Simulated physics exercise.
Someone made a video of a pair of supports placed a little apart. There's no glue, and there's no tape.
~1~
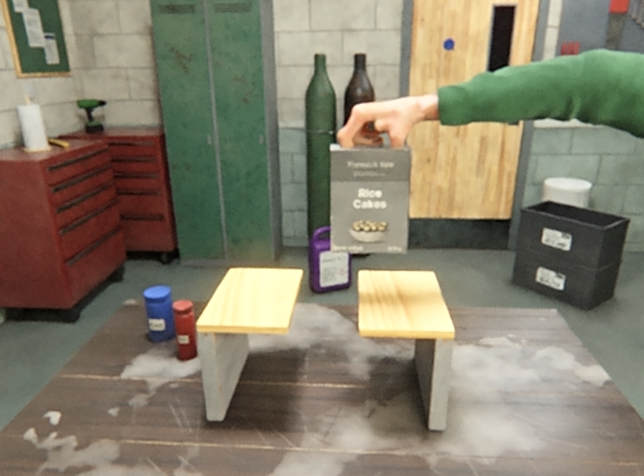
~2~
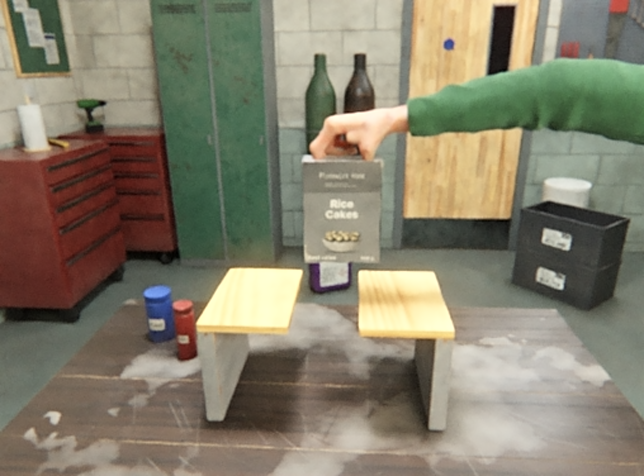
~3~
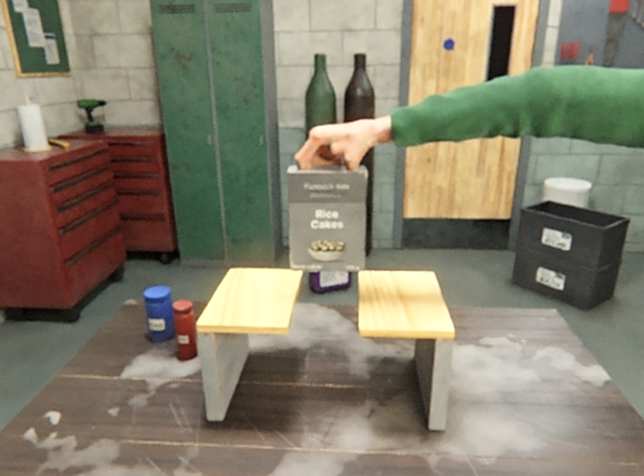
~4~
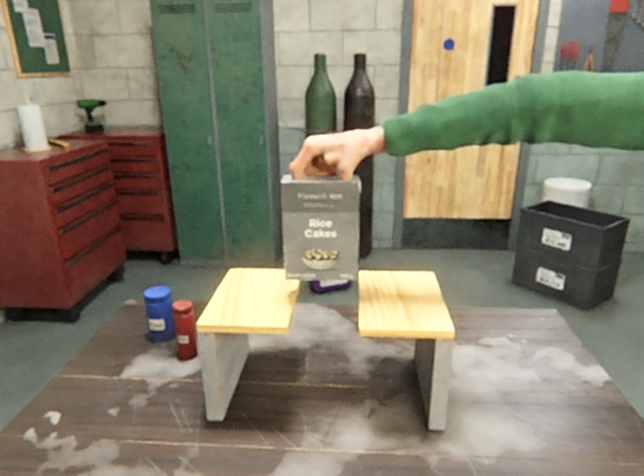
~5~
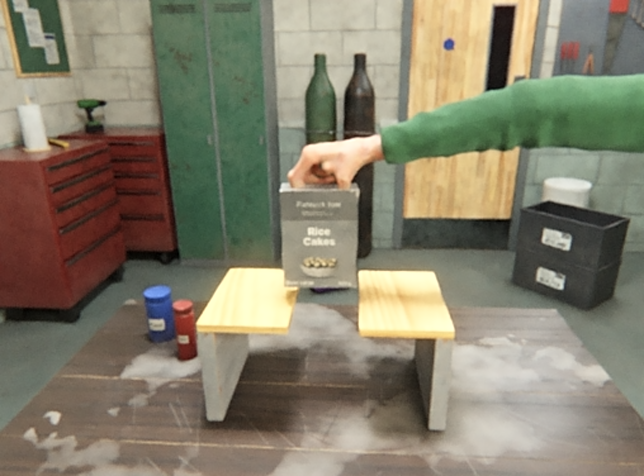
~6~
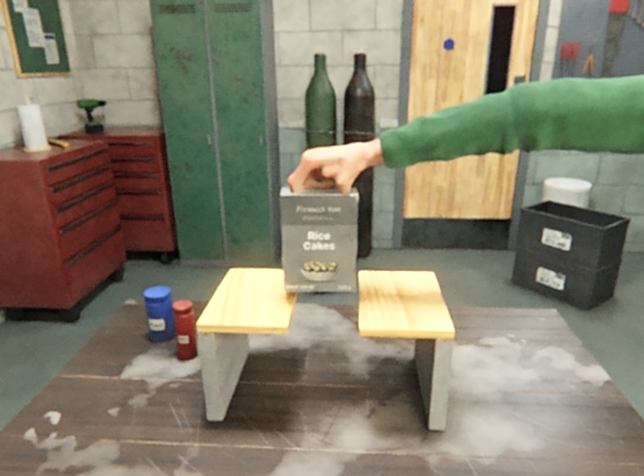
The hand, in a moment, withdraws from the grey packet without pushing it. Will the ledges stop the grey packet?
The likely result is that it is held at the gap.
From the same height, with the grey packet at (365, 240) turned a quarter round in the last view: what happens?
Stuck.
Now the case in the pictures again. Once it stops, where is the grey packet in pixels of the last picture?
Near pixel (335, 269).
Then, 0.20 s after the last picture, grey packet tipped 8° from how it was near (323, 253).
Then, 0.30 s after the last picture, grey packet tipped 42° from how it was near (336, 269).
Then, 0.50 s after the last picture, grey packet tipped 66° from how it was near (335, 269).
At rest, tipped over on the stand or table, grey packet; the other 2 in place. Seen from the same camera at the end, grey packet near (335, 269). The packet stays on top.
